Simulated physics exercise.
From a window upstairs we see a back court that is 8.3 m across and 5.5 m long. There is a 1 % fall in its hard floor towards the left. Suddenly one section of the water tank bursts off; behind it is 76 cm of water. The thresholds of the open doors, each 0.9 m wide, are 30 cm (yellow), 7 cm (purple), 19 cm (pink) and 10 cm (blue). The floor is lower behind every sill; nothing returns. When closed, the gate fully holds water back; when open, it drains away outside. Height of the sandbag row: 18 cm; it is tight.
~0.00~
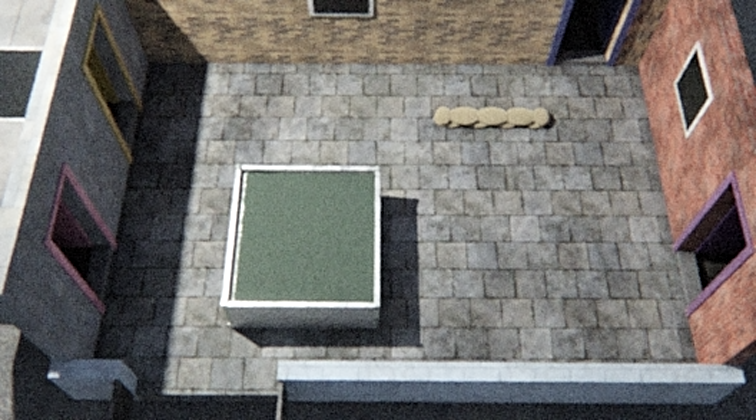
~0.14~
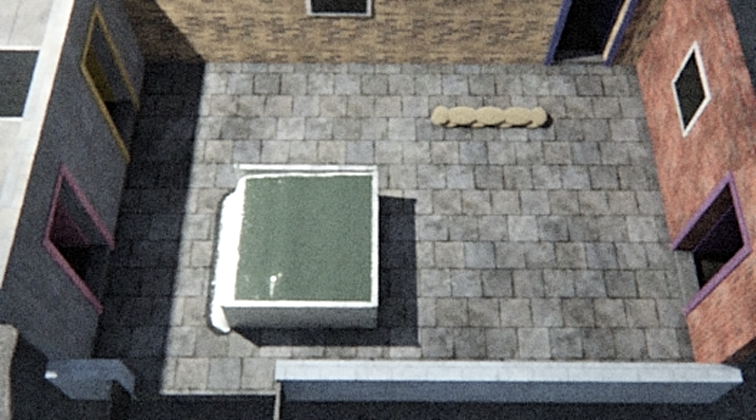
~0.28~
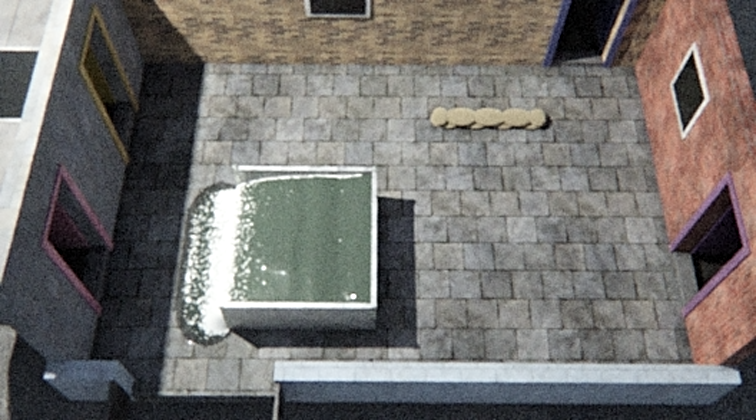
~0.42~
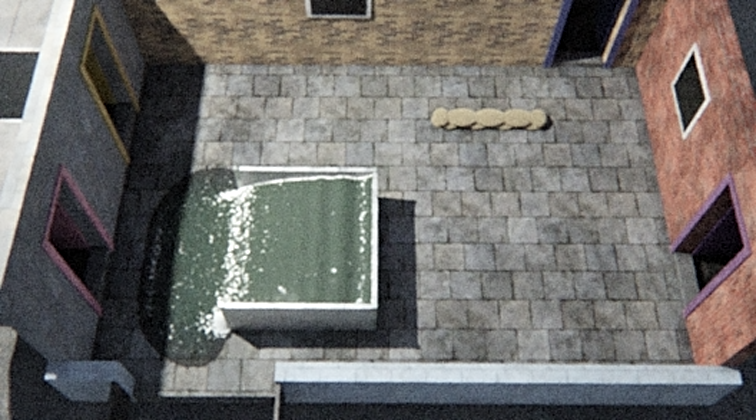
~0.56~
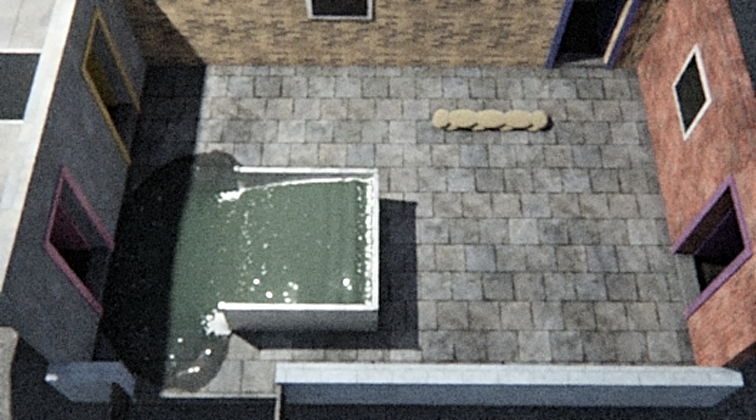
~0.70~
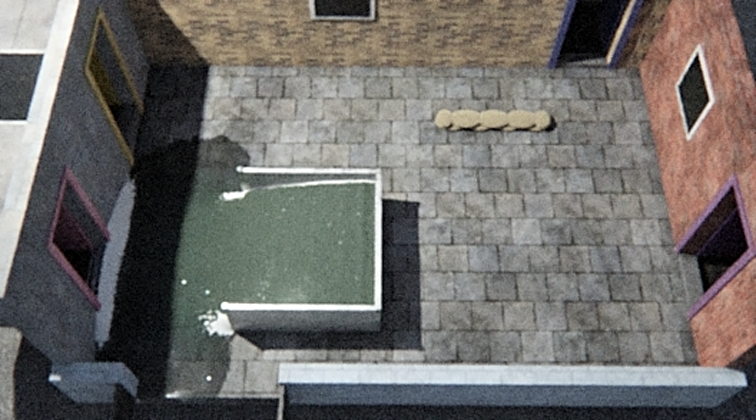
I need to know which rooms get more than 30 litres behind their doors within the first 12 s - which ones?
In order: At the yellow door I expect the water to hold within the limit; at the purple door I expect the water to hold within the limit; at the pink door I expect the water to rise above the limit; at the blue door I expect the water to hold within the limit.
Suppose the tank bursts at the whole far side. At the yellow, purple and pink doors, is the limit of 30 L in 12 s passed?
So yellow ends up short of it, purple short of it, pink short of it.
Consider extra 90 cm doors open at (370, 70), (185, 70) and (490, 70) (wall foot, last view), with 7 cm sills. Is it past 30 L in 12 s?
Result in order - not enough, more than that, not enough.
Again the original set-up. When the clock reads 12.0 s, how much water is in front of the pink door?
Roughly 7.0 centimetres.
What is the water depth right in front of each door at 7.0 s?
Depths in centimetres - yellow: 12, purple: 0, pink: 8, blue: 6.
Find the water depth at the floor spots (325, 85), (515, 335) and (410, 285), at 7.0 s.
About 7, 2 and 1 cm respectively.
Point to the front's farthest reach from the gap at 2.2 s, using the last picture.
Location: Approx. (150, 68) in the last view.
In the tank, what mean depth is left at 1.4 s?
I'd put the mean depth near 35 centimetres.
After 1.4 s water covers 20 % of the floor and is deepest (51 cm) near (113, 271); yellow door 19 cm at the sill, 0 L in, purple door not reached, pink door 50 cm at the sill, 129 L in, blue door not reached.
After 2.2 s water covers 25 % of the floor and is deepest (45 cm) near (93, 379); yellow door 20 cm at the sill, 0 L in, purple door not reached, pink door 42 cm at the sill, 291 L in, blue door not reached.
After 3.5 s water covers 40 % of the floor and is deepest (29 cm) near (147, 84); yellow door 13 cm at the sill, 0 L in, purple door not reached, pink door 24 cm at the sill, 386 L in, blue door not reached.
After 7.0 s water covers 80 % of the floor and is deepest (13 cm) near (149, 76); yellow door 12 cm at the sill, 0 L in, purple door not reached, pink door 8 cm at the sill, 394 L in, blue door 6 cm at the sill, 0 L in.
After 12.0 s water covers 95 % of the floor and is deepest (8 cm) near (93, 379); yellow door 7 cm at the sill, 0 L in, purple door 3 cm at the sill, 0 L in, pink door 7 cm at the sill, 394 L in, blue door 5 cm at the sill, 1 L in.
